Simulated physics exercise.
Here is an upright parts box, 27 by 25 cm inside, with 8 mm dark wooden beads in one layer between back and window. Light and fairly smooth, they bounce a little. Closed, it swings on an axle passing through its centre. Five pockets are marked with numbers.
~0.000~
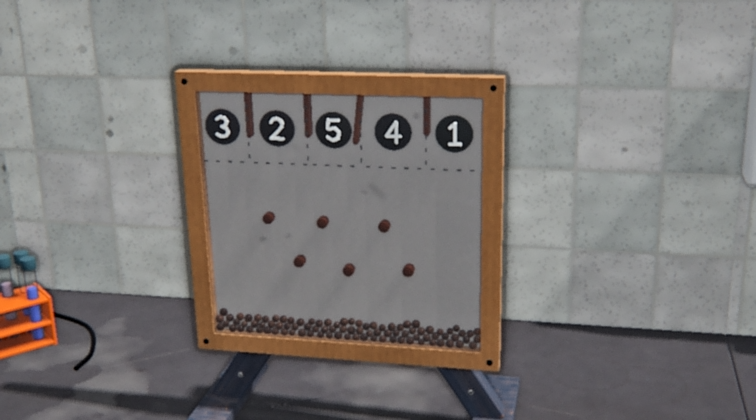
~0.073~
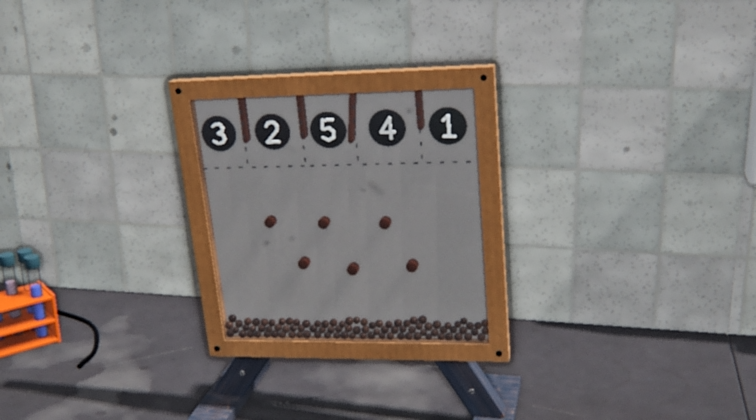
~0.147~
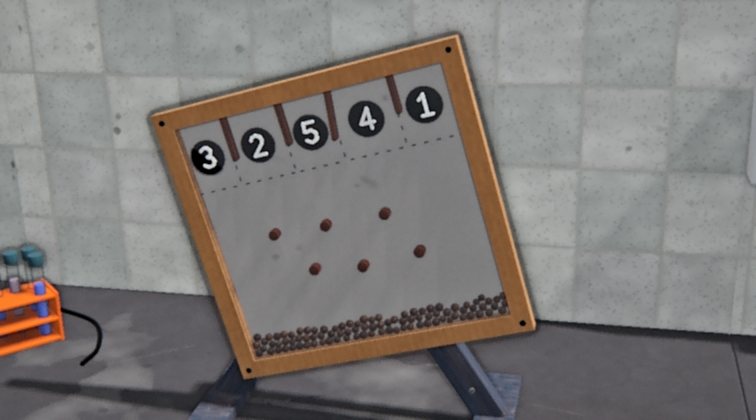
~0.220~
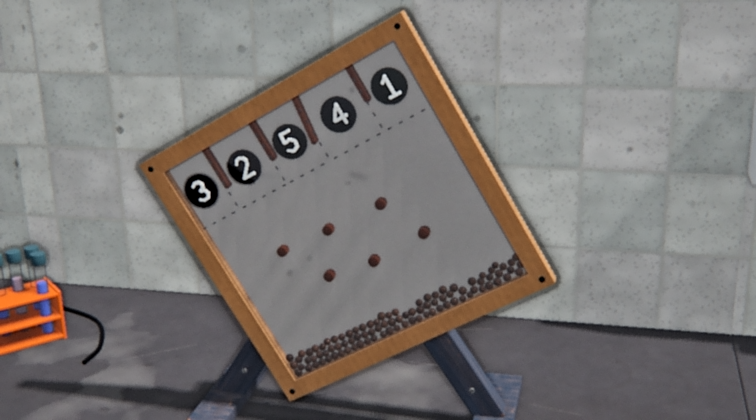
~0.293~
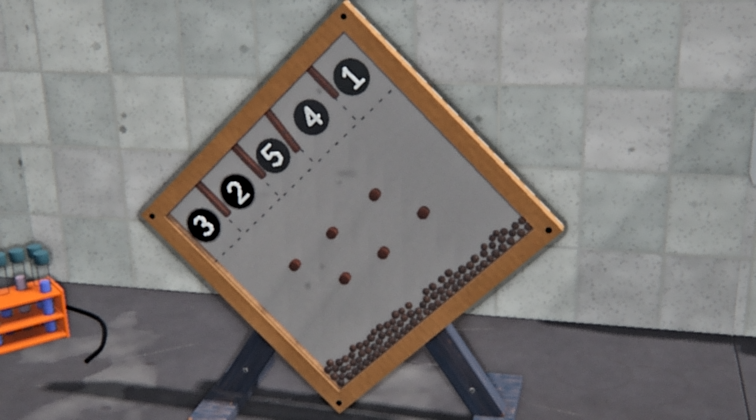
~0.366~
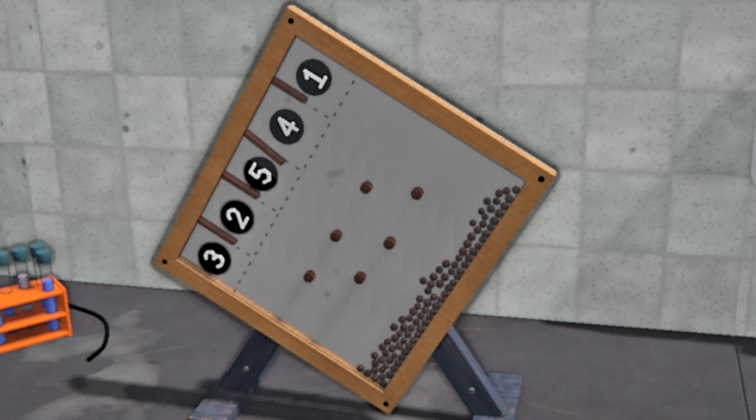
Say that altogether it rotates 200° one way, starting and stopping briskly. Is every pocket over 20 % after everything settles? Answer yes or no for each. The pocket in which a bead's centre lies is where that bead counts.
Pocket 1 - no; pocket 2 - yes; pocket 3 - yes; pocket 4 - no; pocket 5 - no.
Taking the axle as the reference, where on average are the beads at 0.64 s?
9 cm right, 7 cm below.
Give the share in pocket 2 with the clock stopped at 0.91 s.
Share: Close to 10 percent.
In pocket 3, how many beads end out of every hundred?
The answer is near 50 percent.
After 0.64 s, it stands 113° anticlockwise; nothing in the marked areas.
After 0.91 s, it stands 167° anticlockwise; no. 2, 10 %, no. 3, 55 %.
After 1.15 s, it has come round 200° anticlockwise; no. 2, 35 %, no. 3, 55 %, no. 5, 5 %.
At rest by 2.3 s, it has come round 200° anticlockwise; no. 1, 0 %, no. 2, 45 %, no. 3, 50 %, no. 4, 0 %, no. 5, 5 %.
